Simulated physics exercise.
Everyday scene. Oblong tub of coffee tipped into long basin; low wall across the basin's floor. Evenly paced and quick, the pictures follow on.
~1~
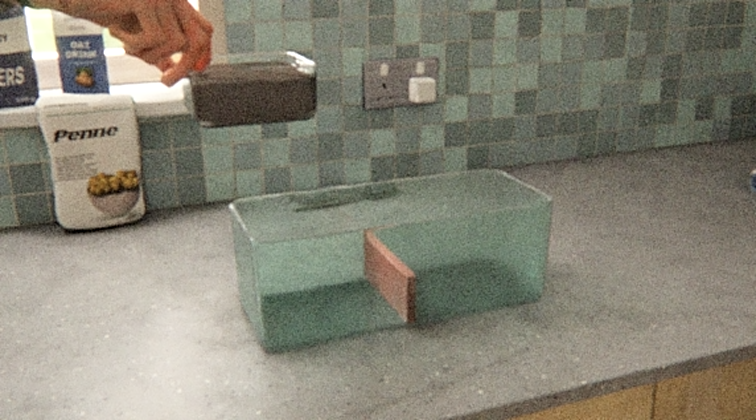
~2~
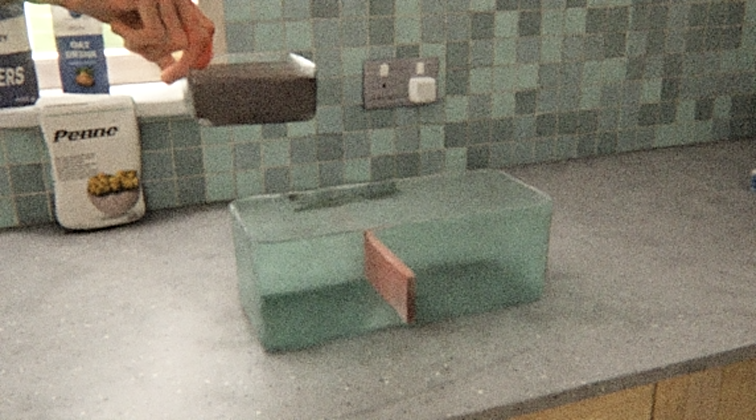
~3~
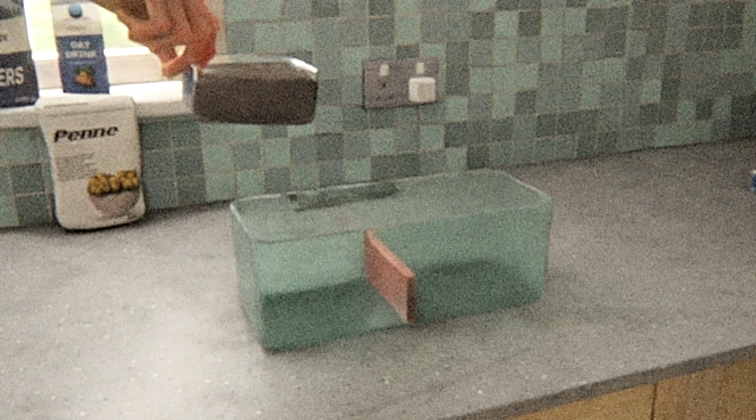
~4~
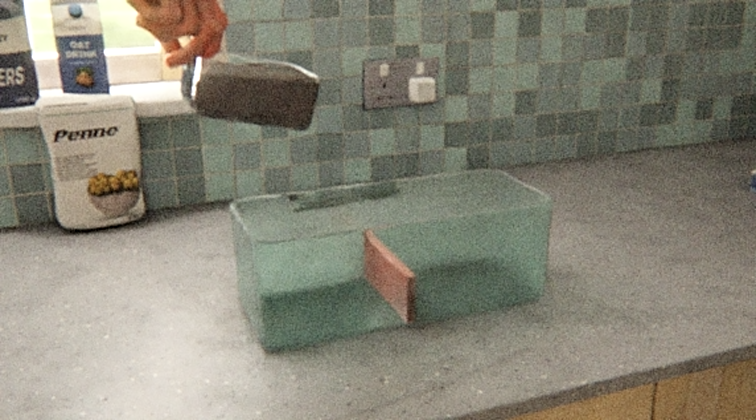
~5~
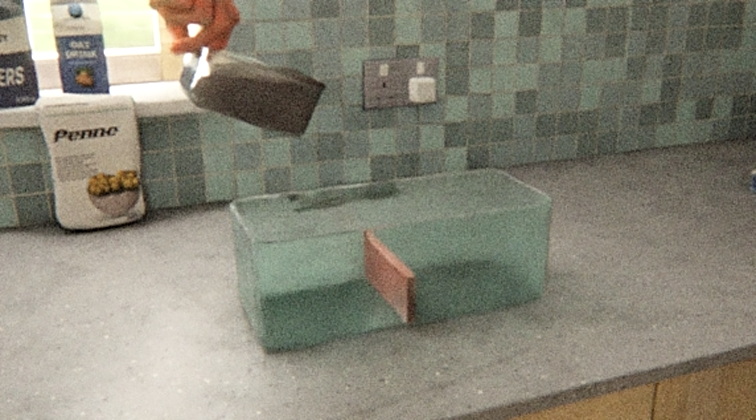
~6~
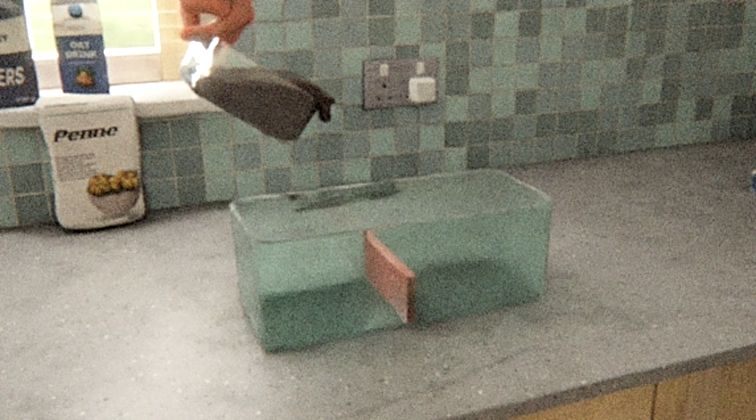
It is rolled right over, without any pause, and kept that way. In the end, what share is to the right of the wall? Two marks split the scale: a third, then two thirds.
Short answer, the right side fails to reach a third.
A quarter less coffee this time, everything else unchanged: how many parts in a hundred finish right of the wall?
The share comes to roughly 0 per cent.
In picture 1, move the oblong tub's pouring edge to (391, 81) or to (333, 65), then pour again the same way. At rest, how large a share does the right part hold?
Around 85 percent first, around 55 percent second.
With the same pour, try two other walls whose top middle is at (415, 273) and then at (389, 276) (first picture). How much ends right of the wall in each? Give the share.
My guess is some 15 percent the first time and some 20 percent the second.
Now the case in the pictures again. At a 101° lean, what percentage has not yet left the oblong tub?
I'd put it near 10 %.
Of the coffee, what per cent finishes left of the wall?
Roughly 90 %.
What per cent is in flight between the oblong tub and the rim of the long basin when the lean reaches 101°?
Estimated at 30 per cent or so.
A moment on, the oblong tub is tipped right over and 8 per cent is still to pour, 56 is left of the wall and 3 right of it.
Next, the oblong tub is tipped right over and 0 per cent is still to pour, 88 is left of the wall and 4 right of it.
Then the oblong tub is tipped right over and 0 per cent is still to pour, 91 is left of the wall and 5 right of it.
Later the oblong tub is tipped right over and 0 per cent is still to pour, 91 is left of the wall and 5 right of it.
In the end 91 per cent lies left of the wall, 5 right of it and 3 outside.
